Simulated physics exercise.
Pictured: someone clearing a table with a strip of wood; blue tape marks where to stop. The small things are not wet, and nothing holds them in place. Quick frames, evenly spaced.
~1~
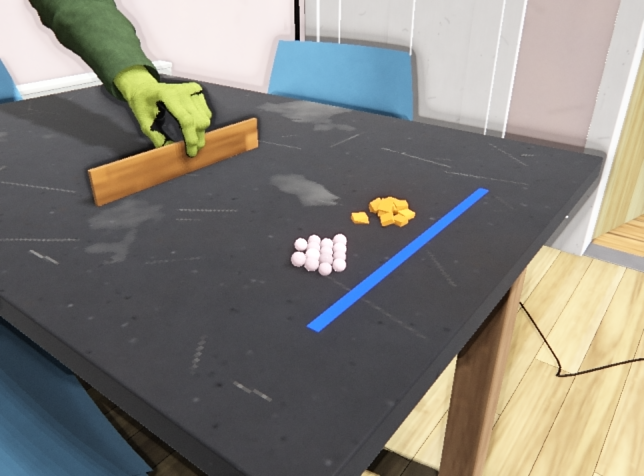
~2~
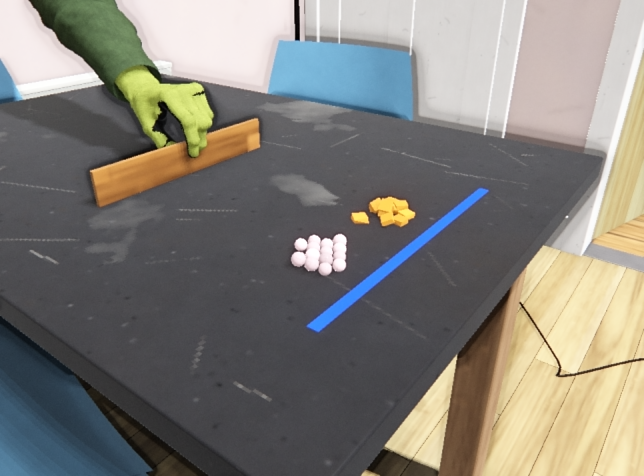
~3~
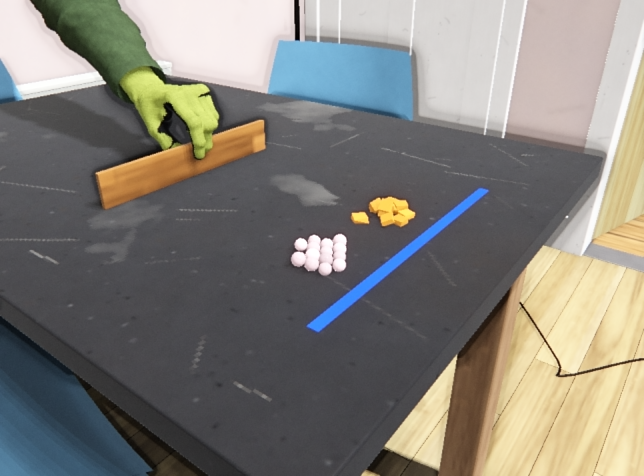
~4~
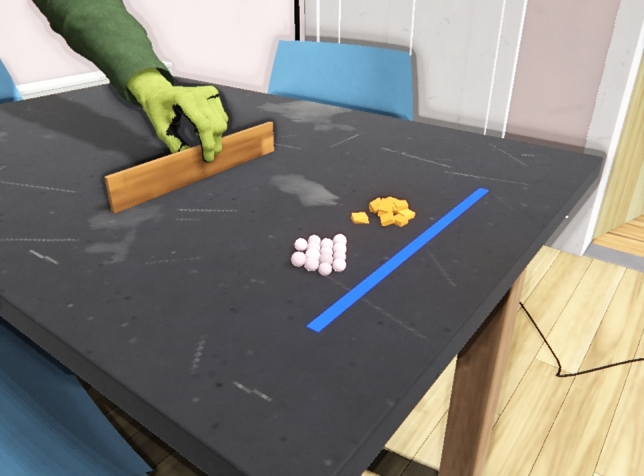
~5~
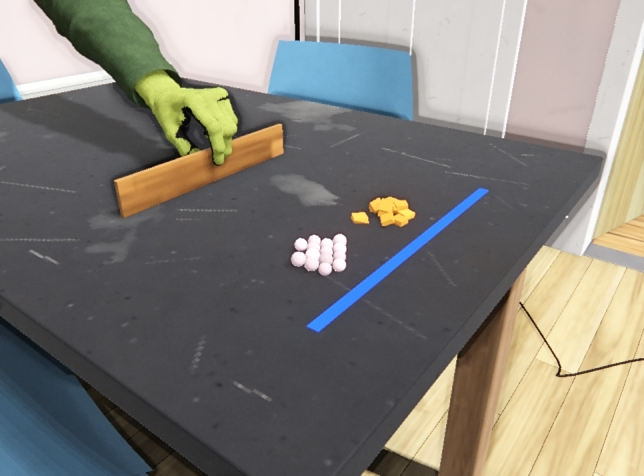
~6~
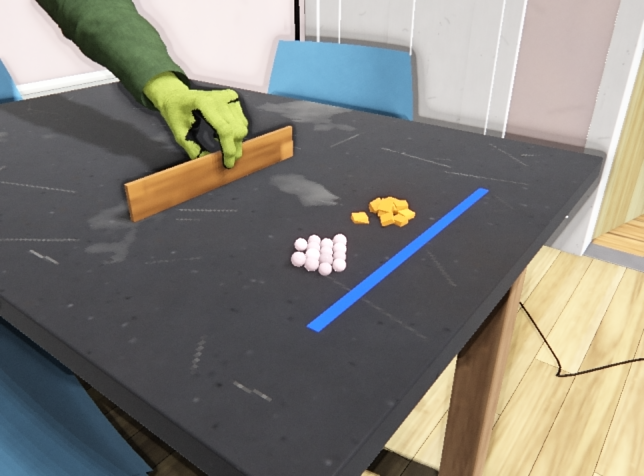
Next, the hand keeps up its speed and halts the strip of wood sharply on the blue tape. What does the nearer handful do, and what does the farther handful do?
My prediction: The nearer handful will partly leave the surface; the farther handful will never leave the surface.
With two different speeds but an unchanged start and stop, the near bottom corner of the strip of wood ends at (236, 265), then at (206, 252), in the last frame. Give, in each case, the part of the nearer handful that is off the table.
In turn 100 and 100 in a hundred.
Then, 0.47 s past the last view, strip of wood still moving, near (314, 178); nearer handful all on the table, its front near (339, 265); farther handful all on the table, its front near (399, 220).
Then, 0.95 s past the last view, strip of wood stopped at the blue tape; nearer handful all on the table, its front near (440, 288); farther handful all on the table, its front near (484, 238).
Then, 1.23 s past the last view, strip of wood stopped at the blue tape; nearer handful about half over the edge; farther handful all on the table, its front near (485, 238).
Finally, strip of wood stopped at the blue tape; nearer handful all over the edge; farther handful all on the table, its front near (485, 238).
